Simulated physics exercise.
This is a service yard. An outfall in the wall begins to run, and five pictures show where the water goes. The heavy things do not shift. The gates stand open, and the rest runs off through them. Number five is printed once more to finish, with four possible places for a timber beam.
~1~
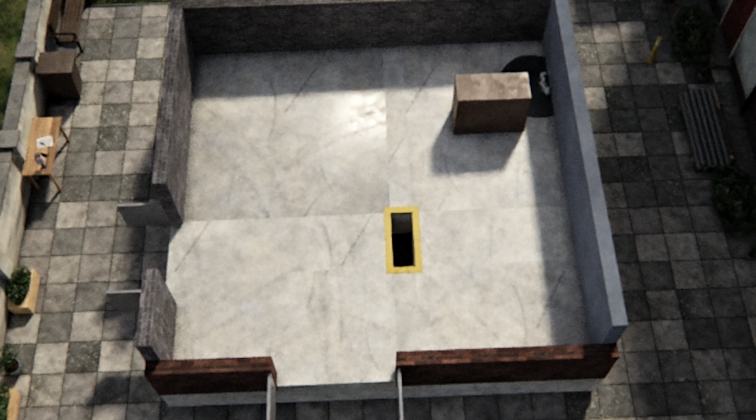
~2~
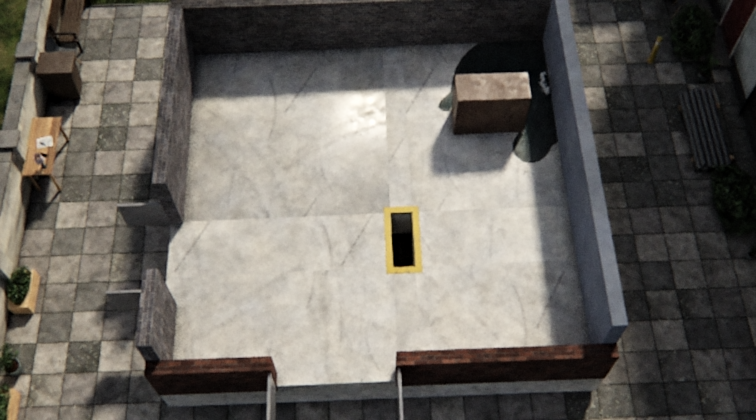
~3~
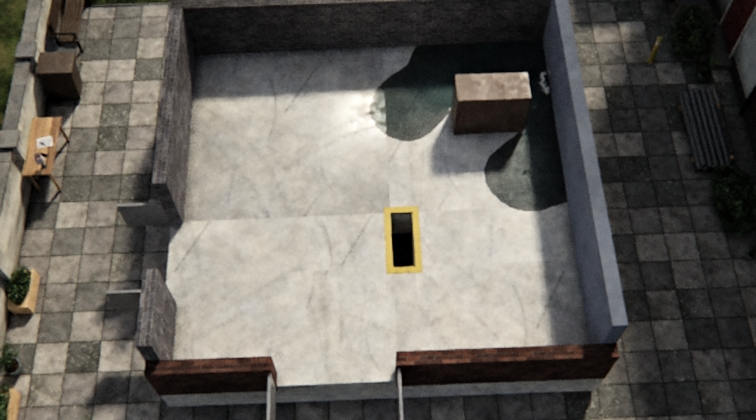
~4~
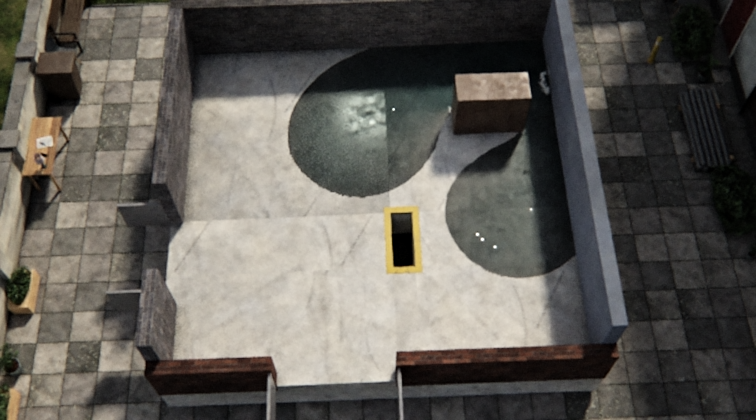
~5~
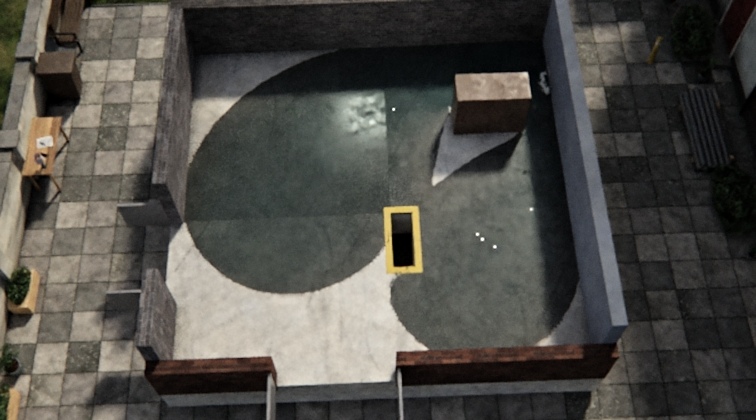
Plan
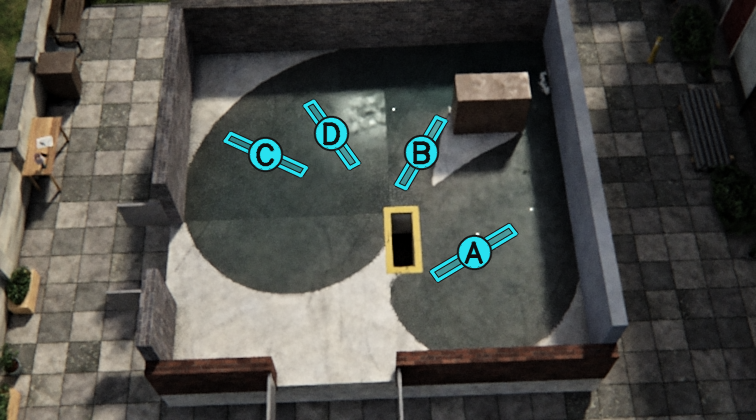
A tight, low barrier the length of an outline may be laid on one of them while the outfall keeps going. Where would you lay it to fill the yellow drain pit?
D works best here.
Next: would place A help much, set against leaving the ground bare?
Yes, by a good deal.
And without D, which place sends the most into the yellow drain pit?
Here it is place A.
On the marked copy, A from (434, 275) to (512, 229); B from (401, 186) to (440, 119); C from (228, 137) to (303, 171); D from (309, 103) to (354, 165).
With A, about 13 % of the stream runs into the yellow drain pit, about 87 % out by the gates.
With B, about 7 % of the stream runs into the yellow drain pit, about 93 % out by the gates.
With C, about 8 % of the stream runs into the yellow drain pit, about 92 % out by the gates.
With D, about 25 % of the stream runs into the yellow drain pit, about 74 % out by the gates.
